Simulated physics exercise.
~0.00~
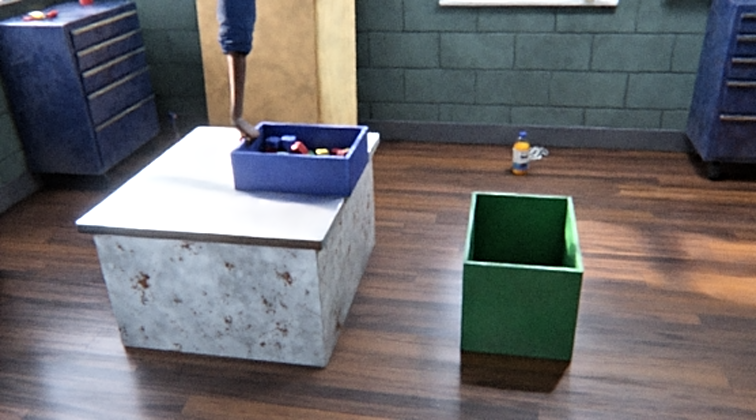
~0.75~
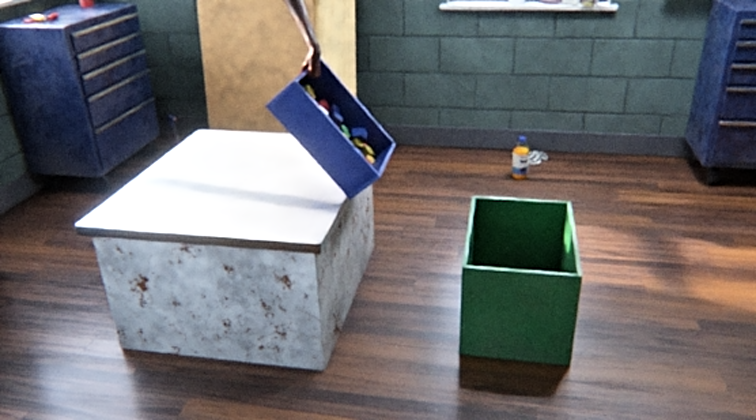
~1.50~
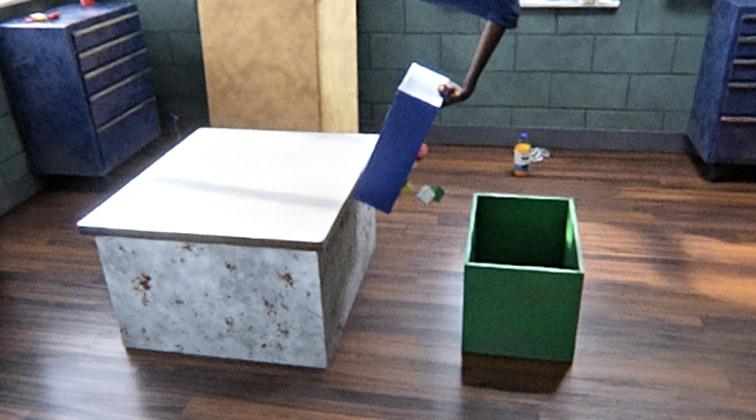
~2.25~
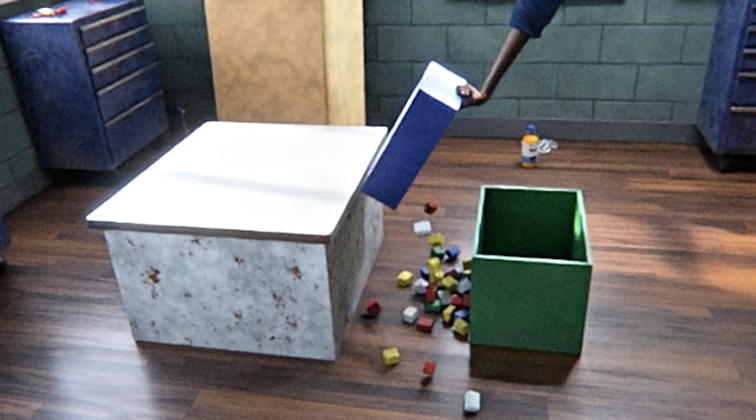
A blue crate of colourful toy bricks was lifted by a hand at the end of a white-topped bench and tipped steeply over, spilling bricks onto the wooden floor between the bench and the green bin, where many lay scattered.
